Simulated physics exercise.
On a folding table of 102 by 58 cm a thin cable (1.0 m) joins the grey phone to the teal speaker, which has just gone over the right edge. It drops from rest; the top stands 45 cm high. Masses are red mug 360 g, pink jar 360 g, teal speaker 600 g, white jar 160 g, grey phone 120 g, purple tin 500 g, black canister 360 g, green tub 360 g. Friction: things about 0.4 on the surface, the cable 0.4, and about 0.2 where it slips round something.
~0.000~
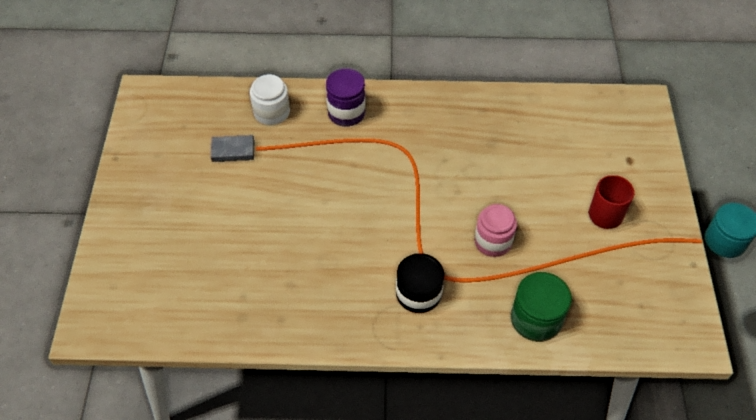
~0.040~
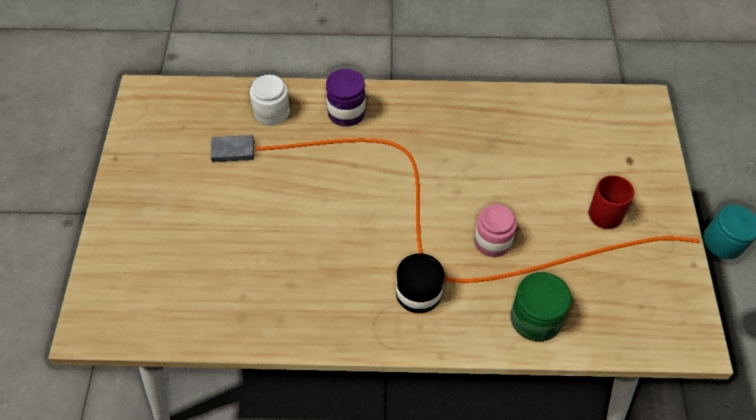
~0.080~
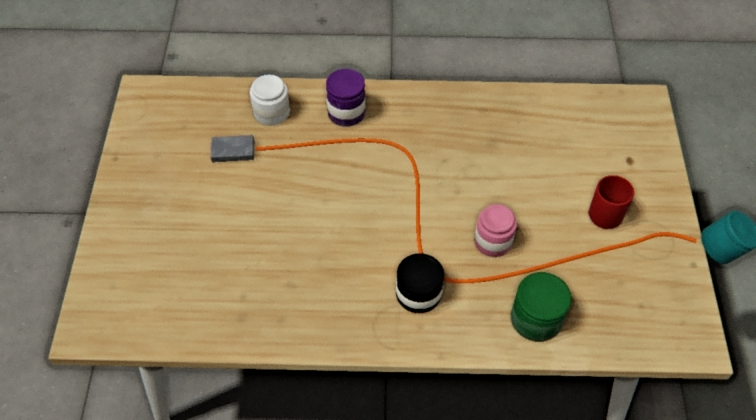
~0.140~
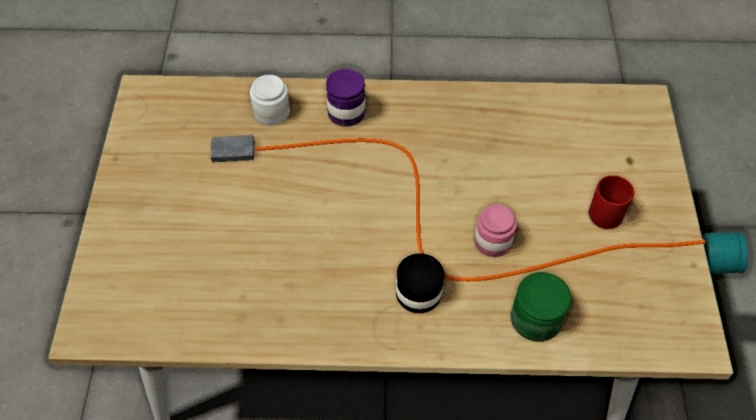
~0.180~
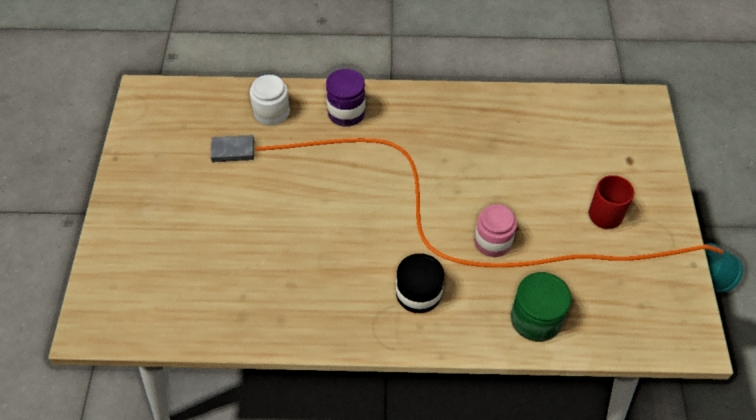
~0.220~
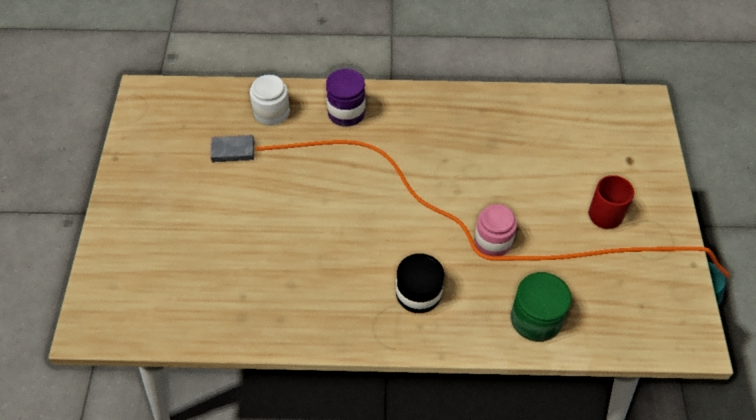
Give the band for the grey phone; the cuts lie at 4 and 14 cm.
The grey phone reaches the top band.
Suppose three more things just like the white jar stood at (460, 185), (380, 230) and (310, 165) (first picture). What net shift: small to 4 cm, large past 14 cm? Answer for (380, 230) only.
There: Small.
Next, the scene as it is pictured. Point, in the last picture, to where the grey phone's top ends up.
At about (505, 343).
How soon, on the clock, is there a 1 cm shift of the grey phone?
About: Grey phone 0.28 s.
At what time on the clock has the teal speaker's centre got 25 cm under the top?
About: 0.30 s.
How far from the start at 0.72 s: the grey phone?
Grey phone 60 cm.
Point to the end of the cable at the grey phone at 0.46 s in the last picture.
At about (427, 221).
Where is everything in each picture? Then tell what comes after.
In the first frame, grey phone (232, 146); cable runs through (643, 242) (533, 269) (414, 165) (320, 143).
In the second frame, teal speaker (738, 222); cable runs through (641, 242) (320, 143).
In the third frame, teal speaker (731, 238); cable runs through (640, 240) (320, 143).
In the fourth frame, teal speaker (724, 253); cable runs through (646, 245) (320, 143).
In the fifth frame, teal speaker (715, 268); cable runs through (676, 252) (320, 143).
In the sixth frame, grey phone (232, 146); cable runs through (711, 254) (599, 253) (406, 183) (320, 143).
At 0.5 s, the cable's tail end at (427, 221); grey phone 35 cm off its start, teal speaker over the edge.
At 0.7 s, the cable's tail end at (500, 325); grey phone 59 cm off its start, teal speaker over the edge, pink jar 2 cm off its start.
At 1.0 s, the cable's tail end at (507, 338); grey phone on its side, 58 cm off its start at (504, 346), teal speaker over the edge, pink jar 2 cm off its start at (507, 211).
At 1.2 s, the cable's tail end at (510, 329); grey phone on its side, 58 cm off its start, teal speaker over the edge, pink jar 2 cm off its start.
At 2.4 s, the cable's tail end at (510, 329); grey phone on its side, 57 cm off its start at (505, 343), teal speaker over the edge, pink jar 2 cm off its start at (507, 211).
